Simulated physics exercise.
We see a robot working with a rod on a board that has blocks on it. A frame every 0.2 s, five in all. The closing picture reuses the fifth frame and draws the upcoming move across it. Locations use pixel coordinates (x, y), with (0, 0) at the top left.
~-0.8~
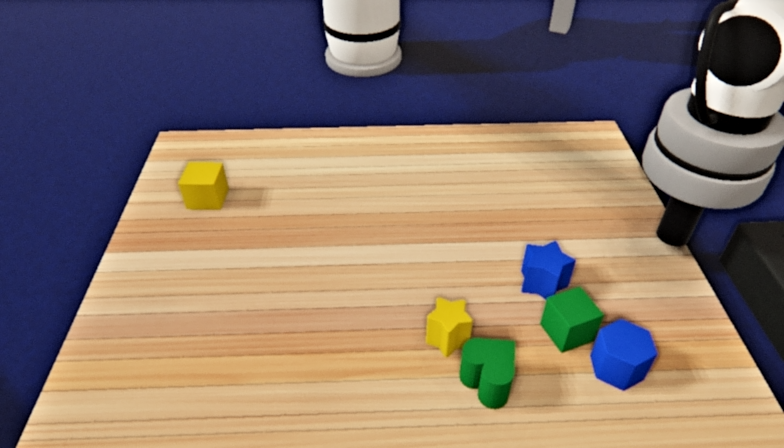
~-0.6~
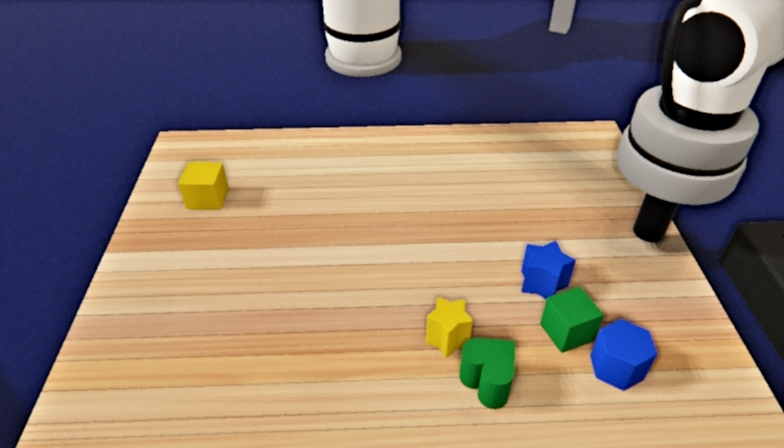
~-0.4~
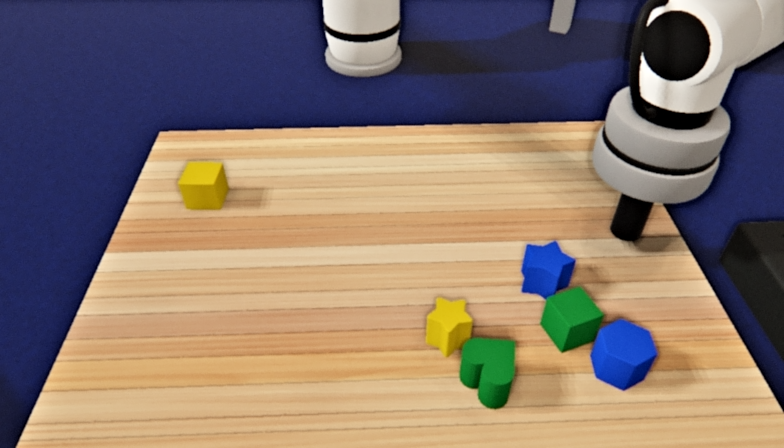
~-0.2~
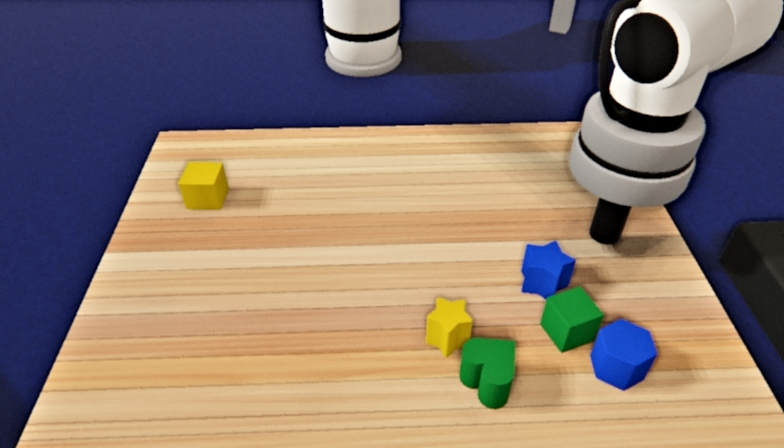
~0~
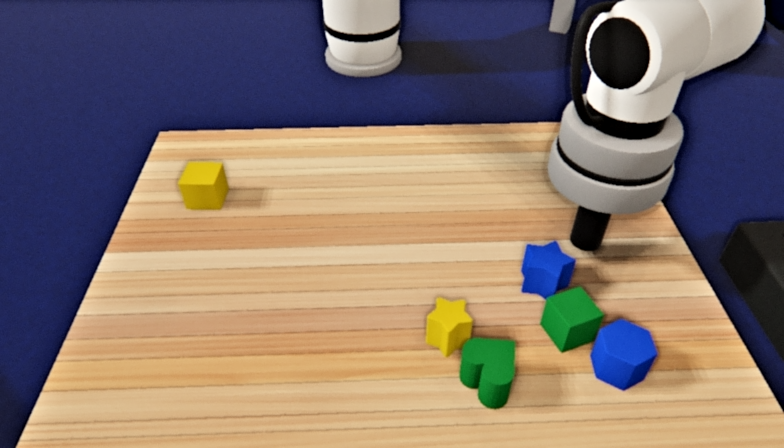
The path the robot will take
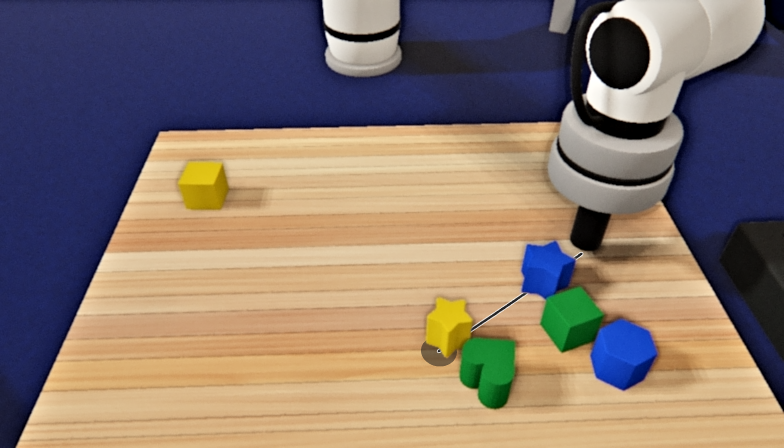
The robot arm moves its black rod left over the board while the blocks stay still.
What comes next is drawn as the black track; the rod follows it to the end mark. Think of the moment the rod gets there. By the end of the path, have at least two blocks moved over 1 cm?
Yes, it checks out.
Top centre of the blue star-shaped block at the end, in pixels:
Put as a pixel place, it's (414, 347).
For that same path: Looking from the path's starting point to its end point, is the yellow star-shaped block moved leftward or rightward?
Out to the right.
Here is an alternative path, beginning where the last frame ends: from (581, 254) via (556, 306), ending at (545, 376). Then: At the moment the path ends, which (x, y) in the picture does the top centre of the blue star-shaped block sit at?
It will likely be found at (526, 272).
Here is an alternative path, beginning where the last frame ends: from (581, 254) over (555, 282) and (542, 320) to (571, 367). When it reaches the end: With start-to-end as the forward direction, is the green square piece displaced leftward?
I believe so.
Path on the board, straight from (581, 254) to (439, 351).
What follows on the original path. One third of the way, rod at (543, 271); blue star-shaped block at (523, 274), turned 15° anticlockwise.
Two thirds of the way, rod at (494, 304); yellow star-shaped block at (433, 320), turned 15° clockwise; blue star-shaped block at (471, 309), turned 15° anticlockwise.
At the end, rod at (440, 339); yellow star-shaped block at (369, 347), turned 50° clockwise; green heart block at (490, 361), turned 15° anticlockwise; blue star-shaped block at (414, 347), turned 15° anticlockwise; green square piece in place.
